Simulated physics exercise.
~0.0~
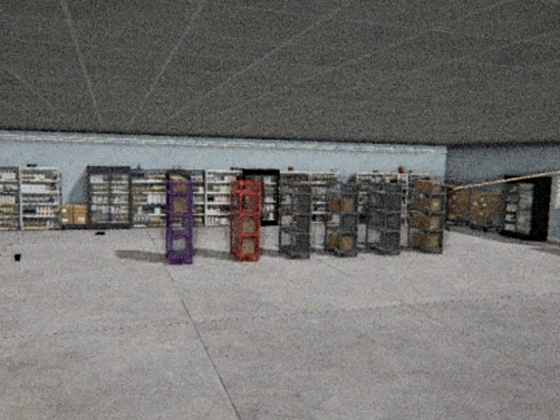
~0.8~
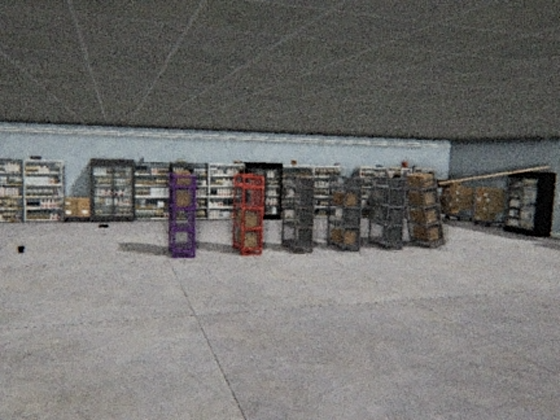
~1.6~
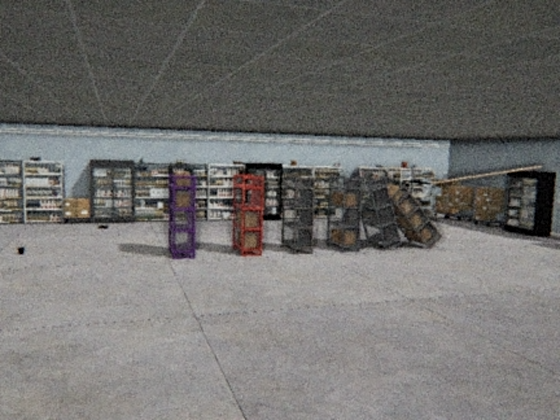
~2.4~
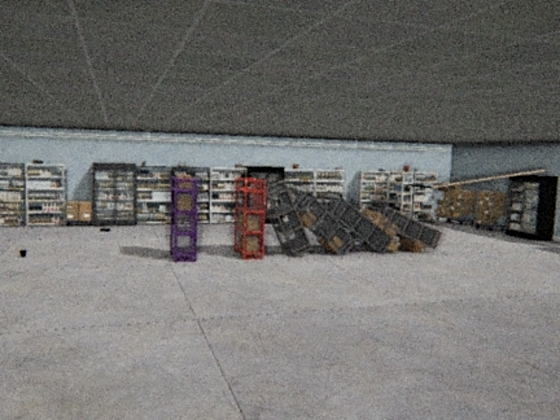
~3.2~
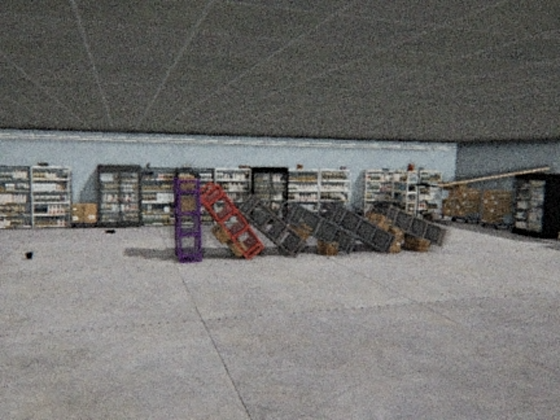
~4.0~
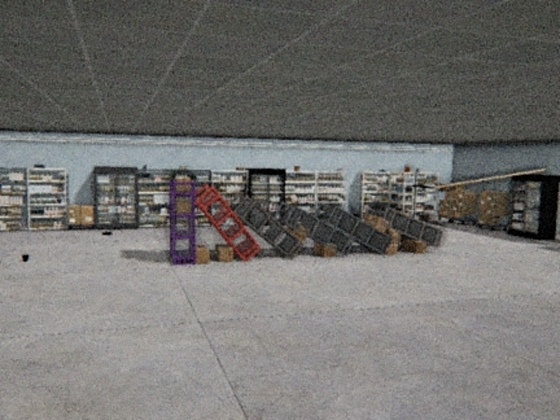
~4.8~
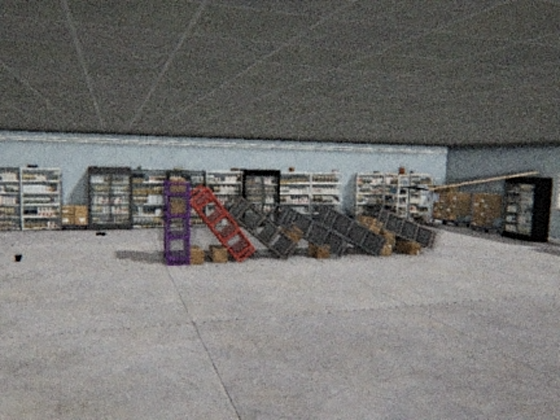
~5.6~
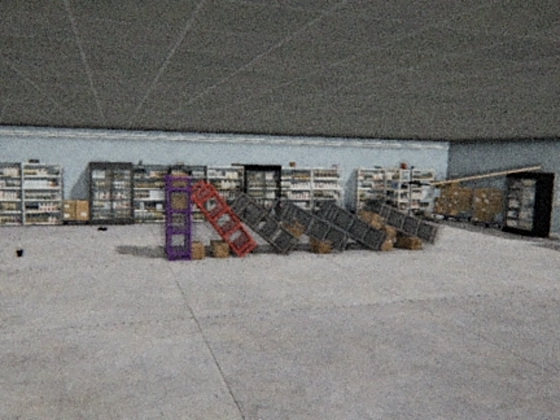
In a shop, a pole nudged the rightmost of six loaded racks and they toppled leftward one after another, spilling boxes, until the red rack came to rest leaning against the purple one, which stayed upright at the left end.
